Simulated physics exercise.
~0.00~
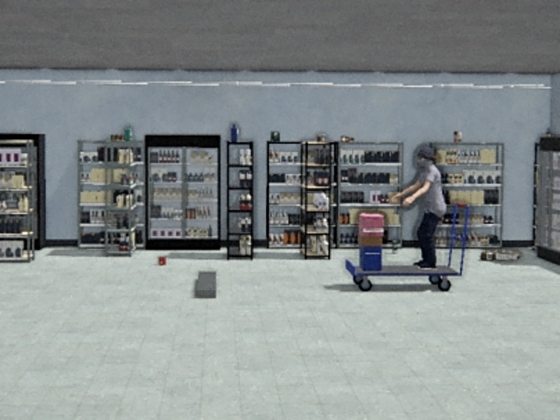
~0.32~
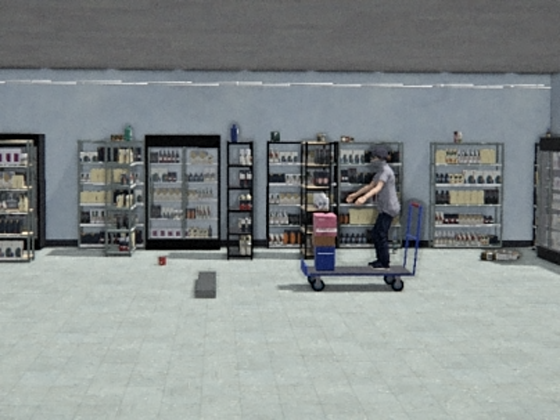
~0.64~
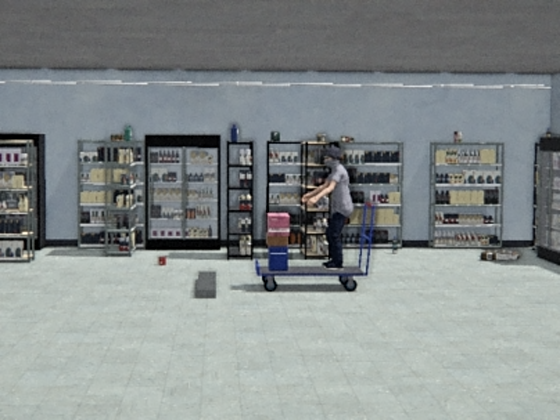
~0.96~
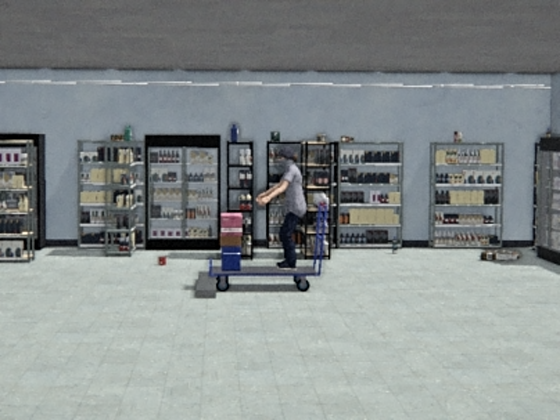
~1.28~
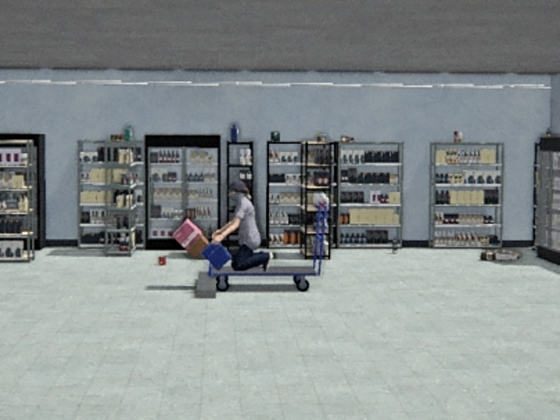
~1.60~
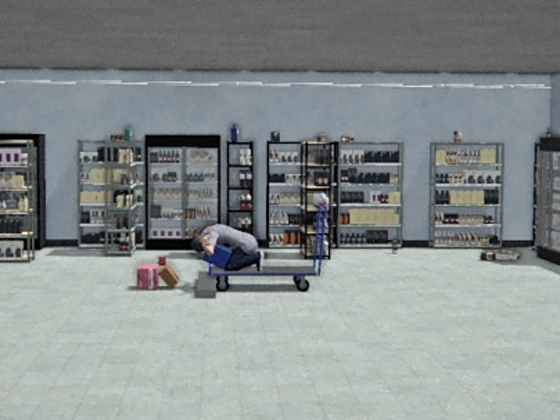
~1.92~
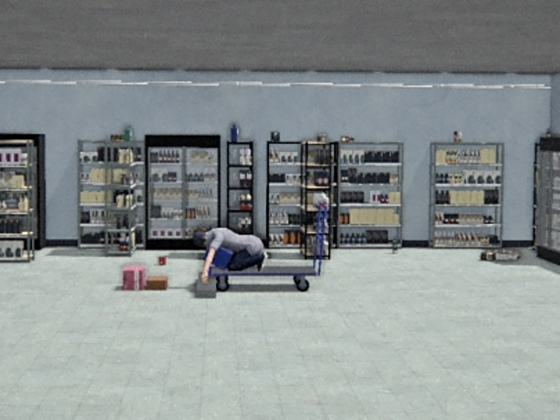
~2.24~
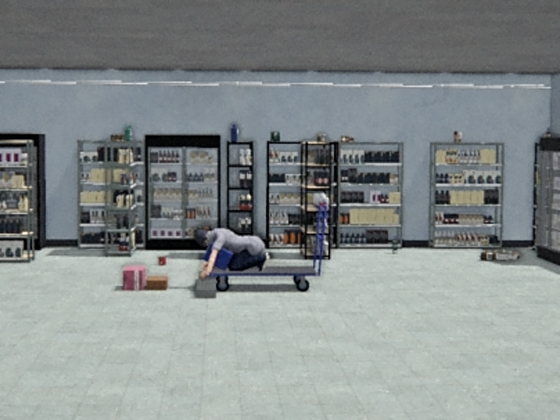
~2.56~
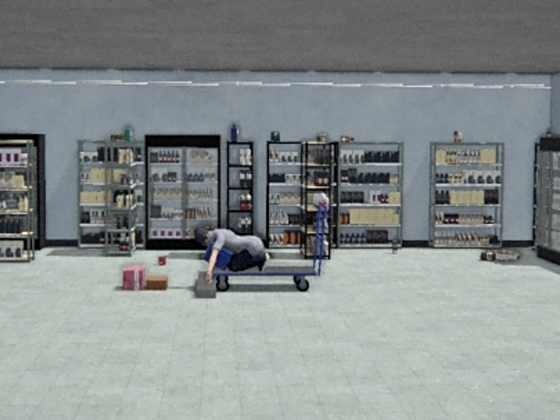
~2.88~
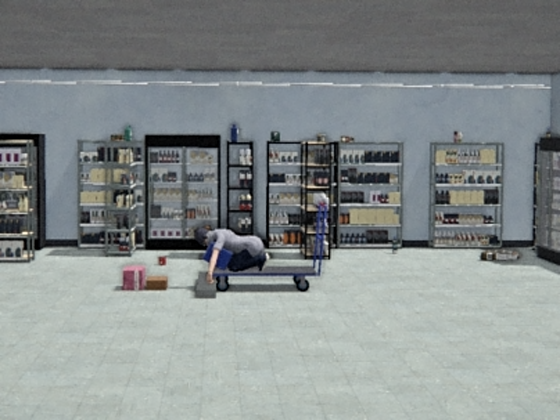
A person standing on a flat cart rolled left across a shop floor until it stopped dead at a low step, pitching the pink and brown boxes onto the floor while the rider folded forward and ended slumped over the blue box, still aboard.
